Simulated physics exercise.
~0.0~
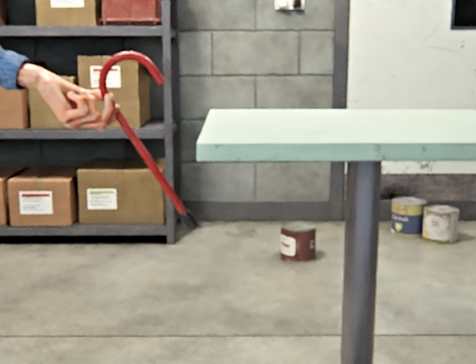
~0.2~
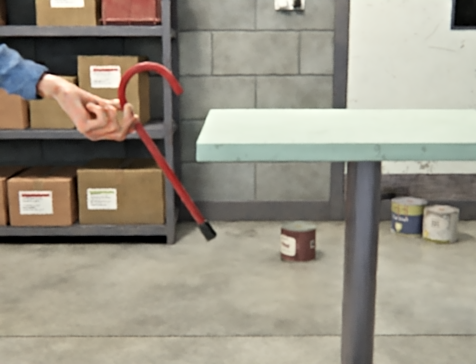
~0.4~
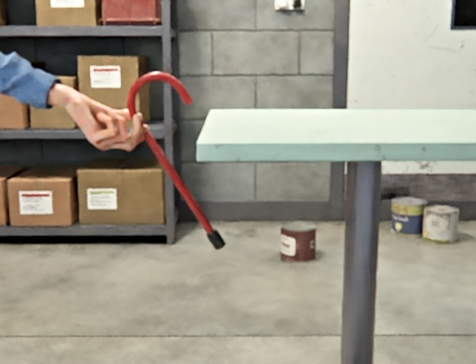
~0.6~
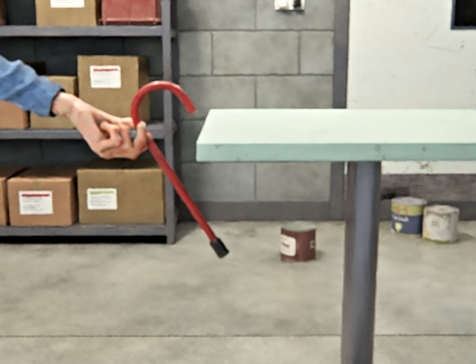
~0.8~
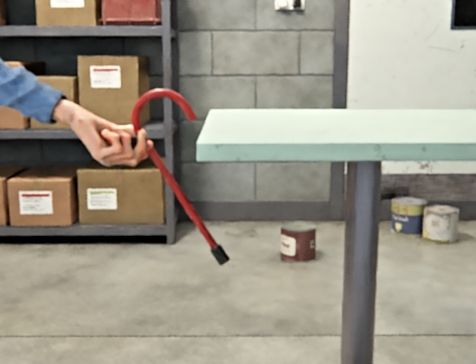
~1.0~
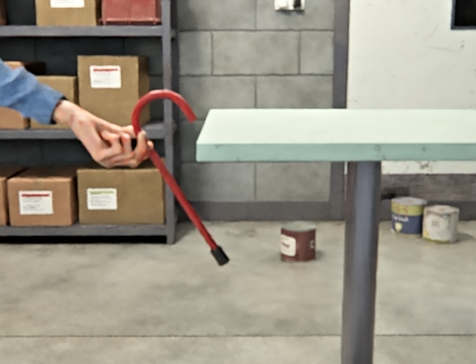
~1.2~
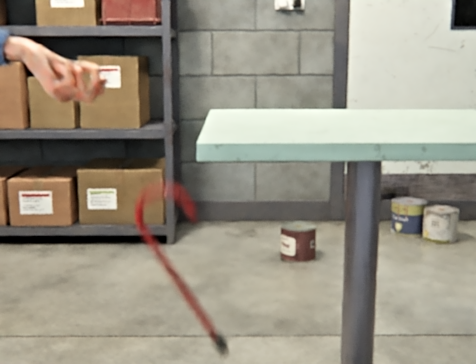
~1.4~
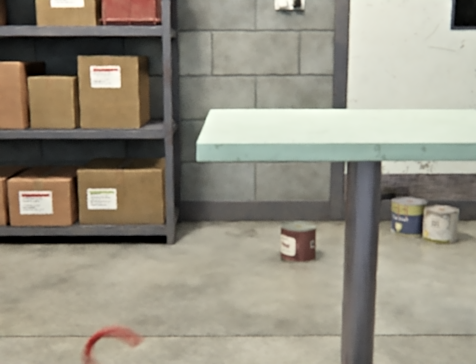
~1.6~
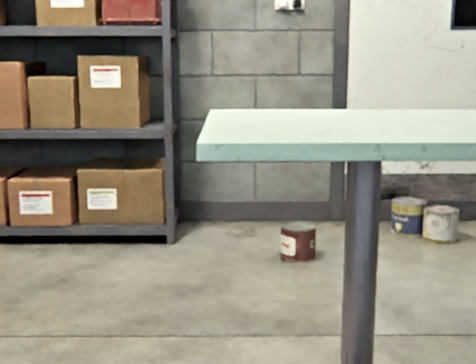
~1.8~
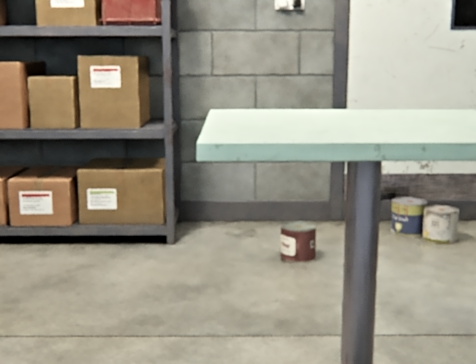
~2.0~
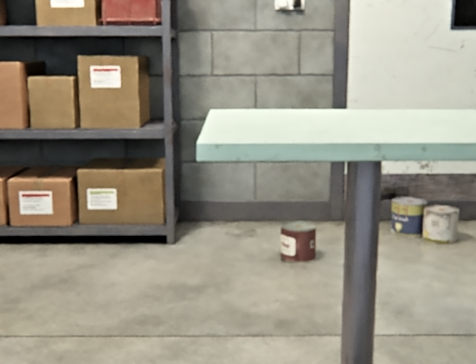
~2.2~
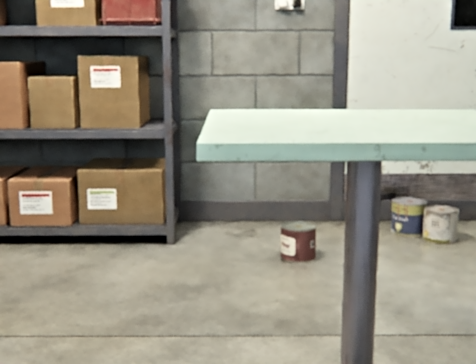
A red cane held at the table's edge is released and drops from view.
